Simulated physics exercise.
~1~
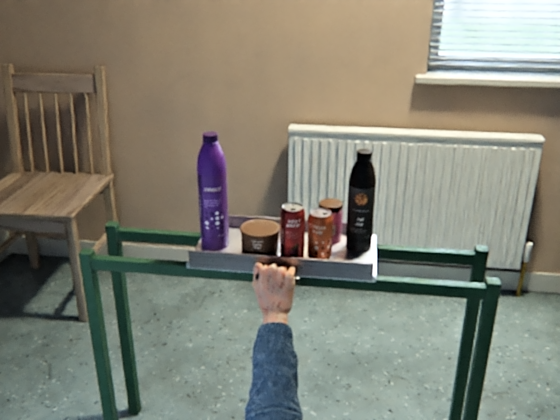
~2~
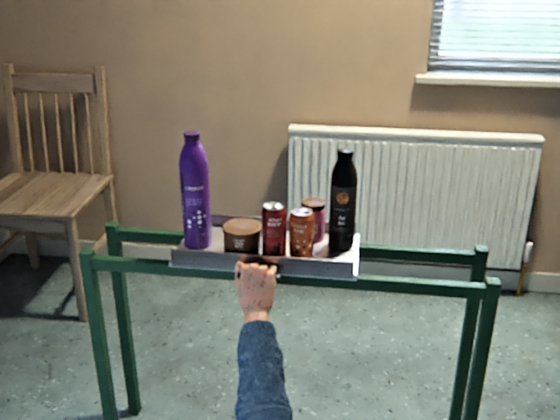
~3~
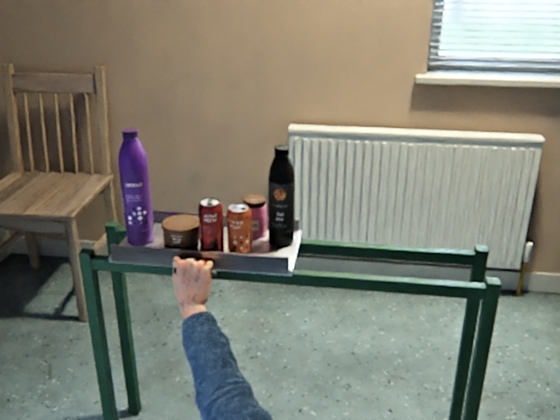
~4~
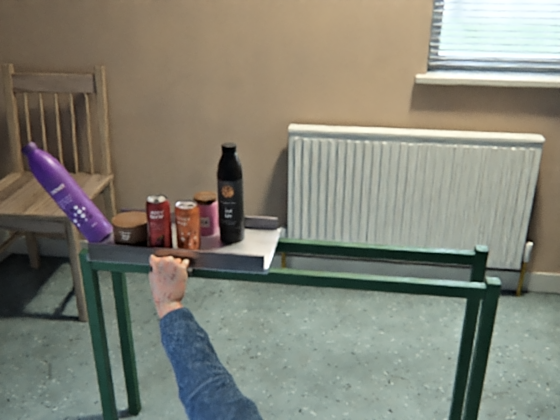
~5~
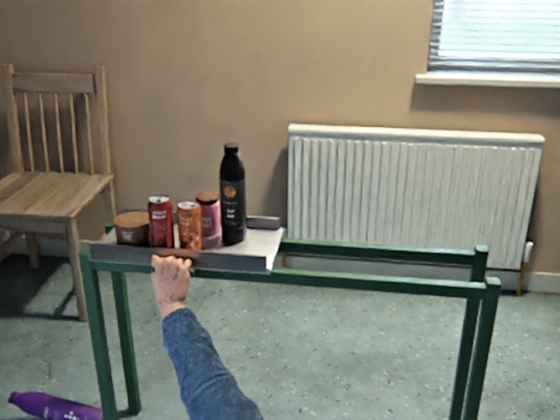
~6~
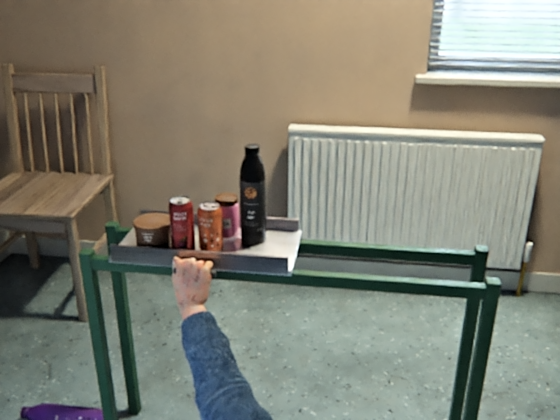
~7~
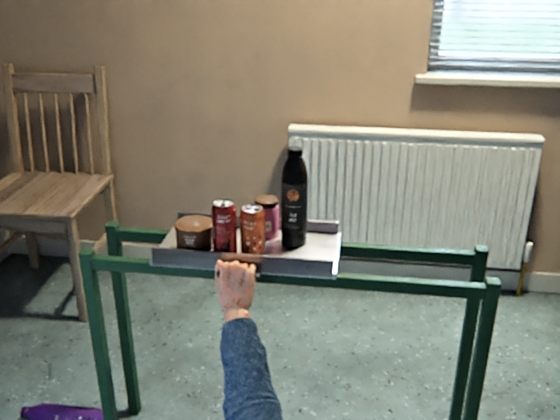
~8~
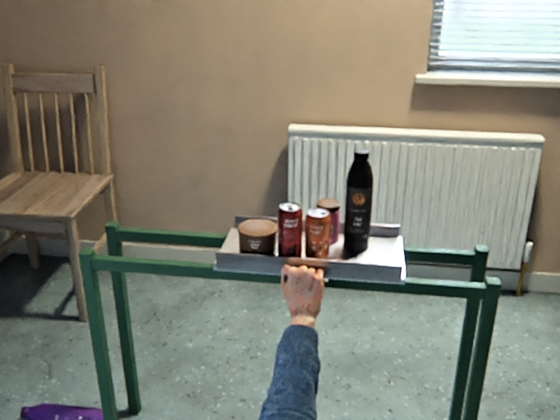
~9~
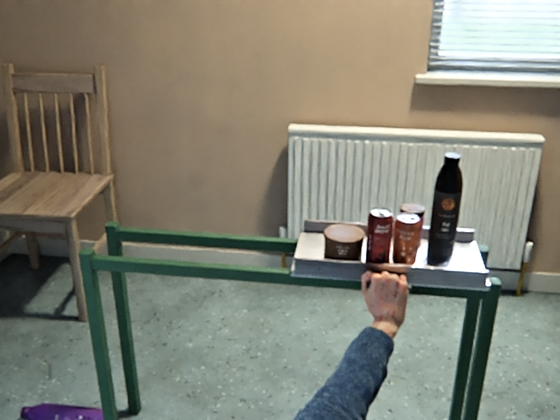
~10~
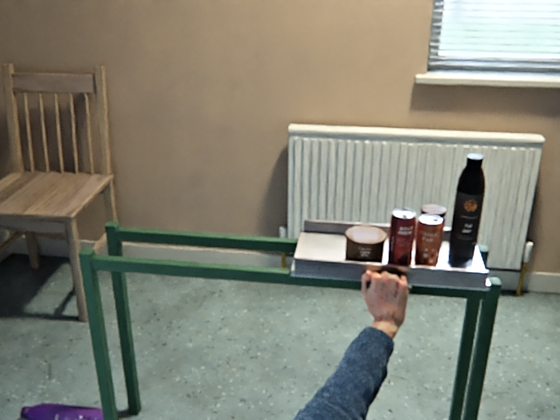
A shallow tray sits on a green metal frame in a tan room, seen from the front and slightly above, with a wooden chair at left and a white radiator behind. It holds a tall purple bottle at its left end, a brown tub, red and orange cans, a pink jar and a black bottle at right. A hand slides it left until it stops, and the purple bottle tips over the end and drops to the floor. The hand then pushes the tray to the far right, where the remaining items shift slightly rightward and finish upright aboard.
